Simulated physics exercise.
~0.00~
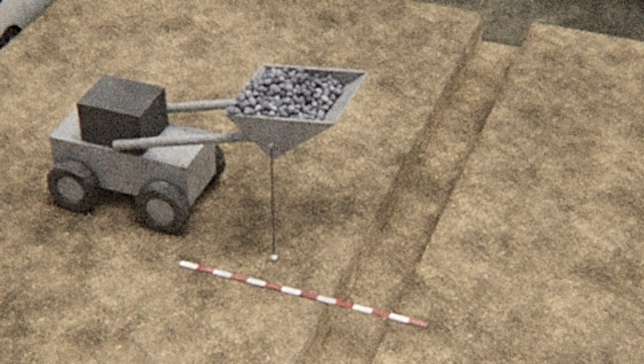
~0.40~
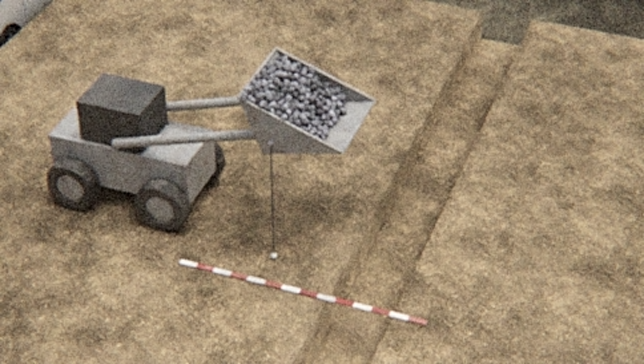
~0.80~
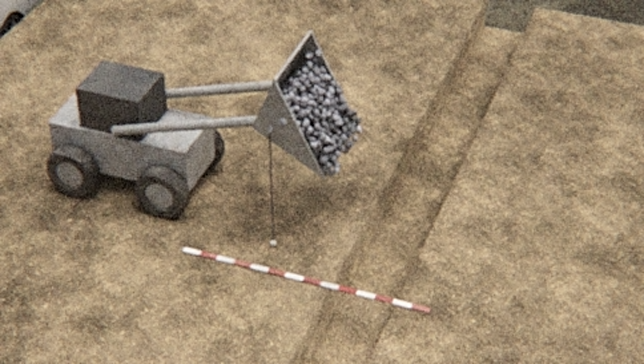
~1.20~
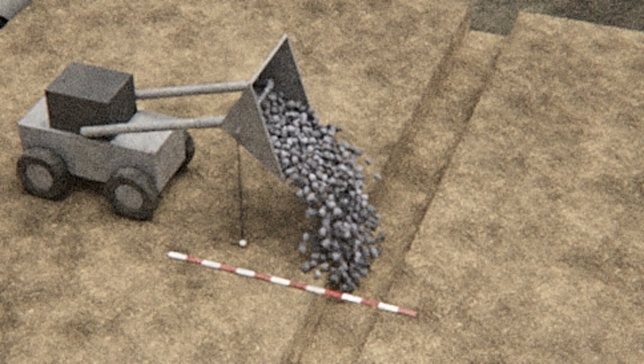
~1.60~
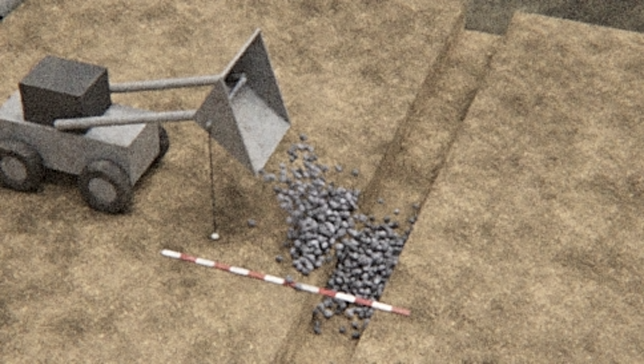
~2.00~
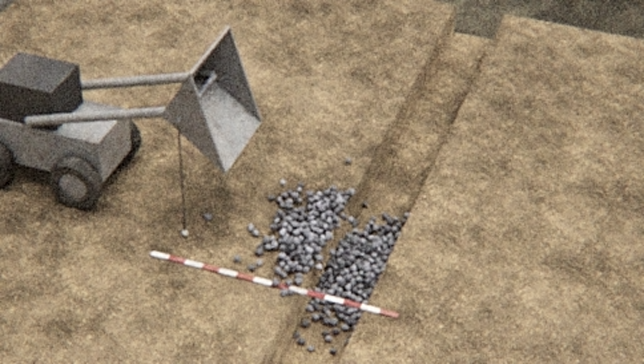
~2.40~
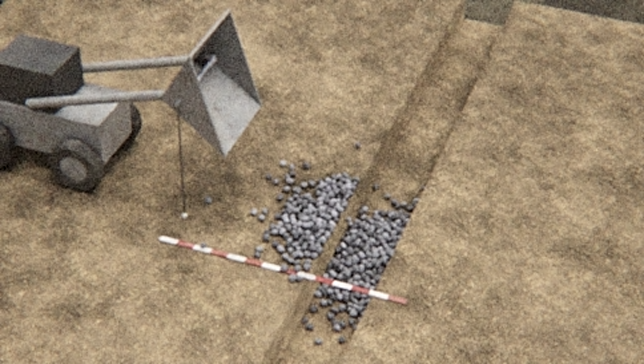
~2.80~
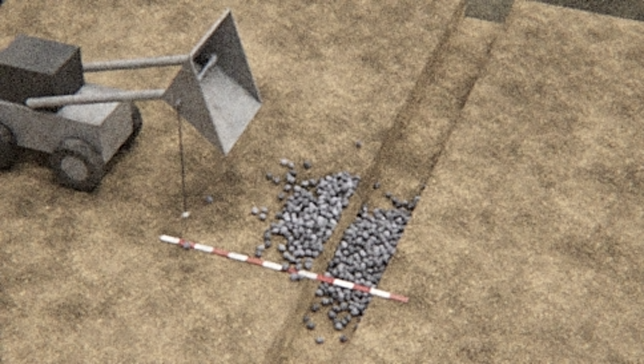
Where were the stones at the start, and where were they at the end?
At the start the stones were heaped in the loader's raised bucket. At the end they lay on the ground around the striped staff, some short of the trench and most of them in it.
